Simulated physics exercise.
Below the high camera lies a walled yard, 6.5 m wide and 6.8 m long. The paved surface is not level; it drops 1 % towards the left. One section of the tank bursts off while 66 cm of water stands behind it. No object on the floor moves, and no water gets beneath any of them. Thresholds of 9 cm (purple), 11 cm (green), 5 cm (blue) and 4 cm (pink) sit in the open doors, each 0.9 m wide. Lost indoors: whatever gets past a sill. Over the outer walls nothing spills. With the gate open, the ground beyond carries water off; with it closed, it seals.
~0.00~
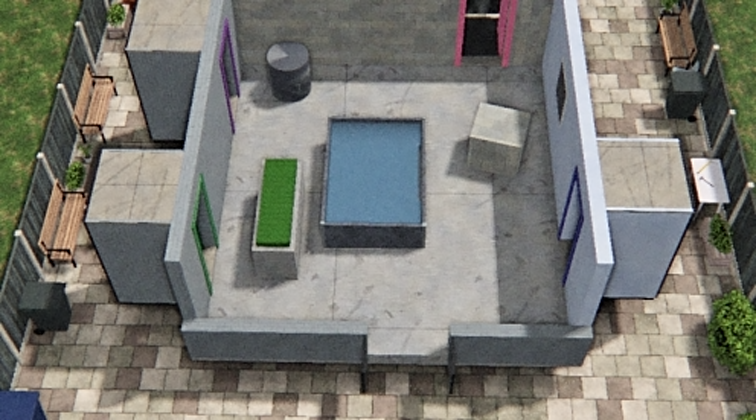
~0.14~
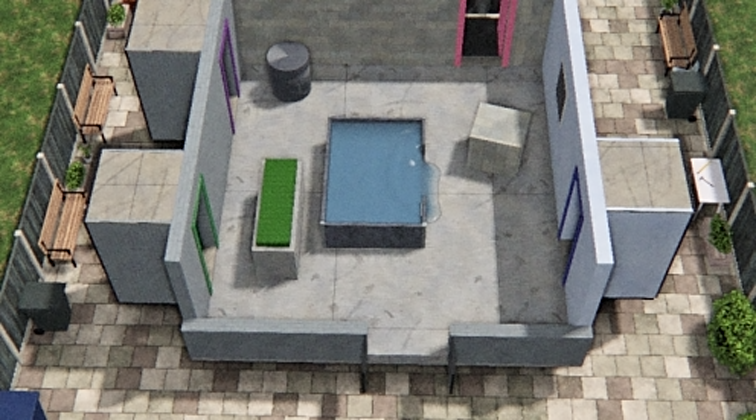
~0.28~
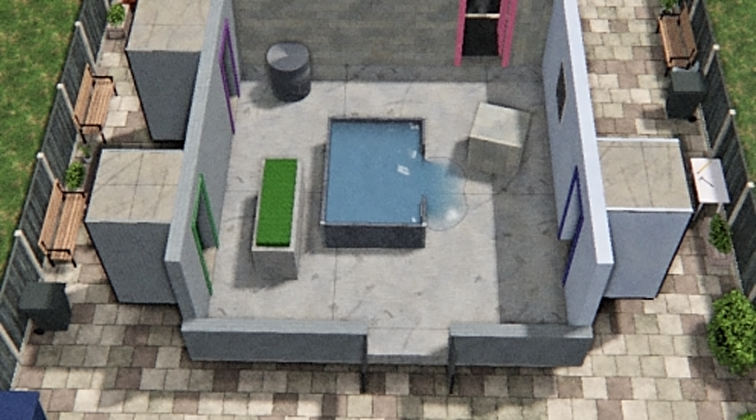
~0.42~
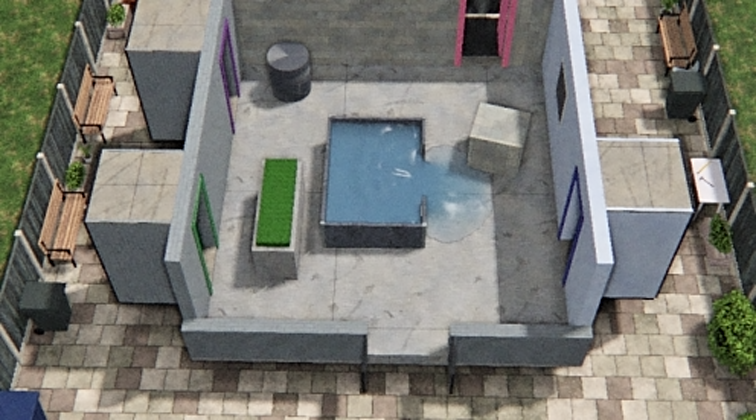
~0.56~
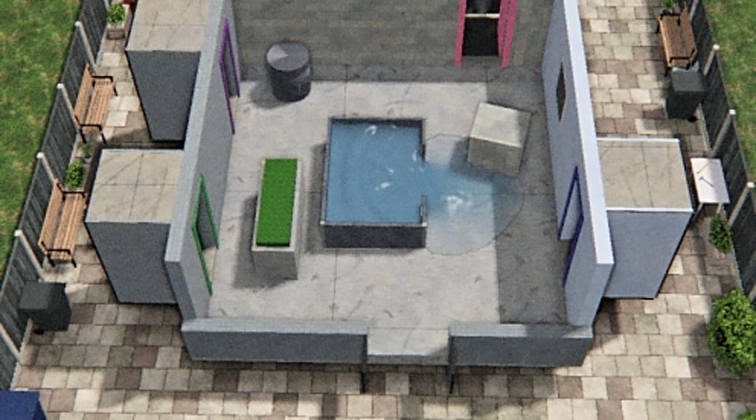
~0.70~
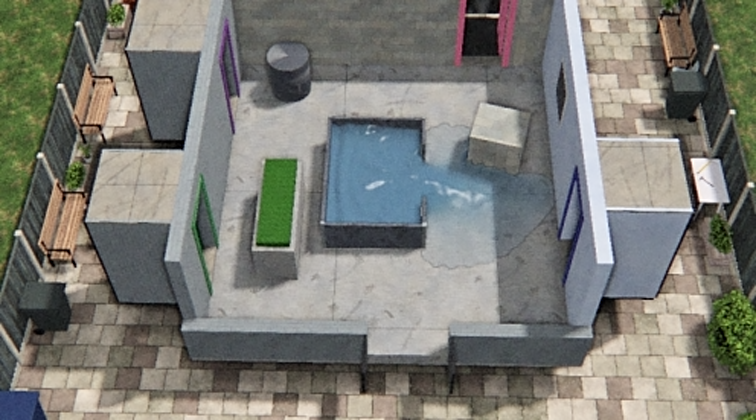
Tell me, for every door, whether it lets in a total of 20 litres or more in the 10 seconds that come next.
One by one: Watch the purple door: It will not outstrip the limit; watch the green door: It will not outstrip the limit; watch the blue door: It will outstrip the limit; watch the pink door: It will outstrip the limit.
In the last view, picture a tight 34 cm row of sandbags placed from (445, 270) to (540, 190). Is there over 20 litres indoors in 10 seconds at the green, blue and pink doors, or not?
Against the limit, the green door stays within it, the blue door stays within it and the pink door goes beyond it.
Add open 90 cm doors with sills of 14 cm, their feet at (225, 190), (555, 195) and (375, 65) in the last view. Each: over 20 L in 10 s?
In that order: Short of it, beyond it, short of it.
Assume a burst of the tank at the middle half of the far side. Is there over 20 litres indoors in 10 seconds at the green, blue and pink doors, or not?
Outcomes - green: Not exceeded, blue: Not exceeded, pink: Exceeded.
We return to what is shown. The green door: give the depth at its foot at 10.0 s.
Depth: Approx. 9.0 cm.
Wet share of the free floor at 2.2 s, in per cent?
Near 35 per cent is wet.
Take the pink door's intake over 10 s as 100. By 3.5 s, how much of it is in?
That works out near 30%.
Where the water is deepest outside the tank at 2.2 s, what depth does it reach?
It tops out at some 38 cm.
After 1.4 s water covers 20 % of the floor and is deepest (46 cm) near (549, 203); purple door not reached, green door not reached, blue door 15 cm at the sill, 4 L in, pink door not reached.
After 2.2 s water covers 35 % of the floor and is deepest (38 cm) near (550, 211); purple door not reached, green door not reached, blue door 17 cm at the sill, 52 L in, pink door 8 cm at the sill, 0 L in.
After 3.5 s water covers 50 % of the floor and is deepest (30 cm) near (563, 344); purple door not reached, green door not reached, blue door 13 cm at the sill, 114 L in, pink door 14 cm at the sill, 42 L in.
After 6.0 s water covers 80 % of the floor and is deepest (18 cm) near (542, 344); purple door not reached, green door 8 cm at the sill, 0 L in, blue door 9 cm at the sill, 173 L in, pink door 9 cm at the sill, 101 L in.
After 10.0 s water covers 95 % of the floor and is deepest (14 cm) near (224, 208); purple door 12 cm at the sill, 1 L in, green door 9 cm at the sill, 1 L in, blue door 7 cm at the sill, 198 L in, pink door 6 cm at the sill, 131 L in.
